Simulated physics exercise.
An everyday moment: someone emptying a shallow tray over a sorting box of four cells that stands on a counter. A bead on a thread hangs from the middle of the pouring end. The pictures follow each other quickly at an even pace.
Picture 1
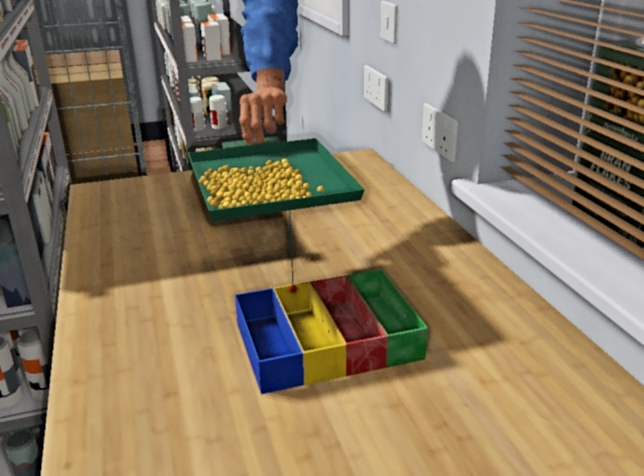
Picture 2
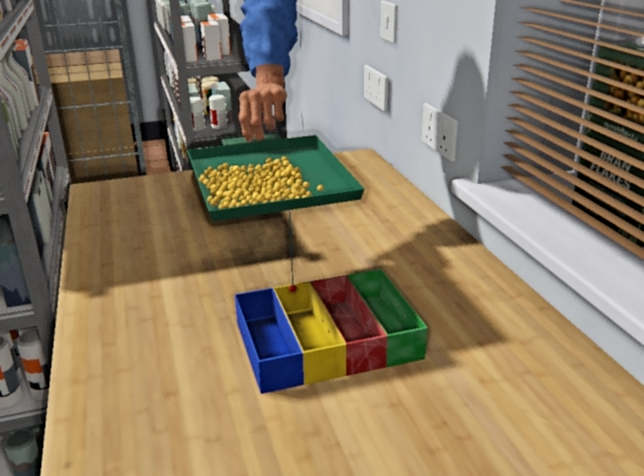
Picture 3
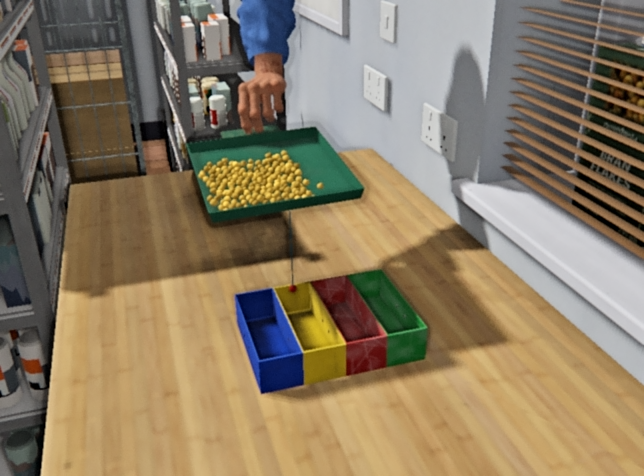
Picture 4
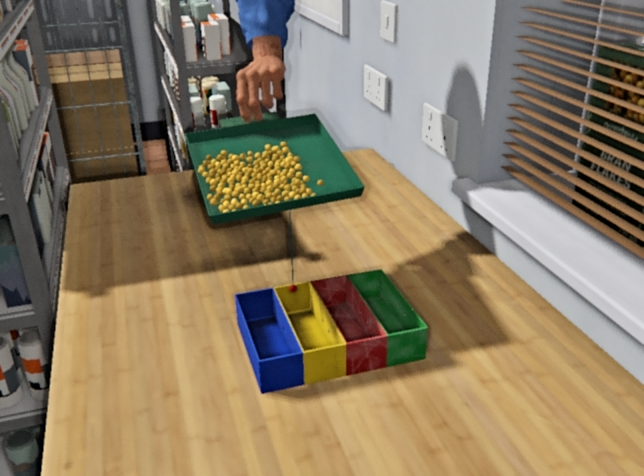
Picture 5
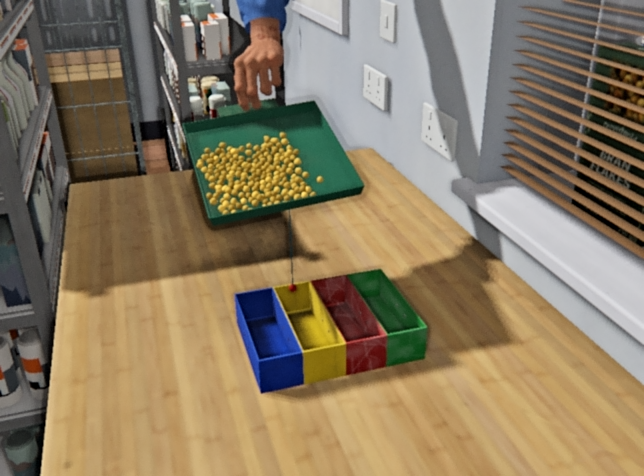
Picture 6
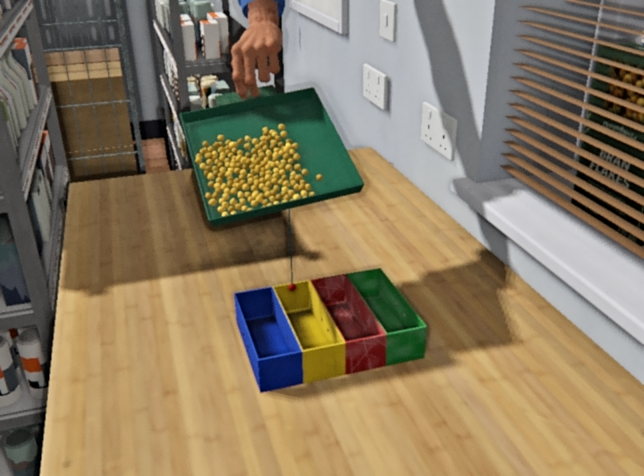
A hand raising the back edge of a green tray of small yellow balls above a box with four coloured cells.
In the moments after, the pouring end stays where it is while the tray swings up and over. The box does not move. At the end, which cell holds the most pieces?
The blue cell gets the most.
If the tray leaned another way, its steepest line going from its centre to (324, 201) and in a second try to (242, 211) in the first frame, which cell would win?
First the red cell, then the cell in blue.
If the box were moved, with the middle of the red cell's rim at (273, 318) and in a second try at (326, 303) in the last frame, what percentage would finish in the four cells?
Roughly 100 per cent, and 70 per cent.
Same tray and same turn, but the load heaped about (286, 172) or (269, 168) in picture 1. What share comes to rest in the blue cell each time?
Roughly 30 per cent, and 30 per cent.
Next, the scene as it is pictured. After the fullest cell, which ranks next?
The runner-up: The yellow cell.
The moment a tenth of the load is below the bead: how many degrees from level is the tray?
Roughly 110°.
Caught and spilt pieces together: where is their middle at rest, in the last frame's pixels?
Roughly at (257, 349).
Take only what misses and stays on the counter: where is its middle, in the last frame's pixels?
Near (216, 353).
Soon, tray tipped steeply; nearly all on the tray; a stray few in the blue cell; a stray few falling or outside the box.
A while on, tray tipped past a quarter turn; nearly all on the tray; a stray few in the blue cell; a stray few falling or outside the box.
Towards the end, tray tipped past a quarter turn; about a third in the blue cell; about a quarter in the yellow cell; a stray few in the red cell; about half falling or outside the box.
Finally, tray tipped past a quarter turn; about a third in the blue cell; about a quarter in the yellow cell; a stray few in the red cell; none in the green cell; about half outside the box.
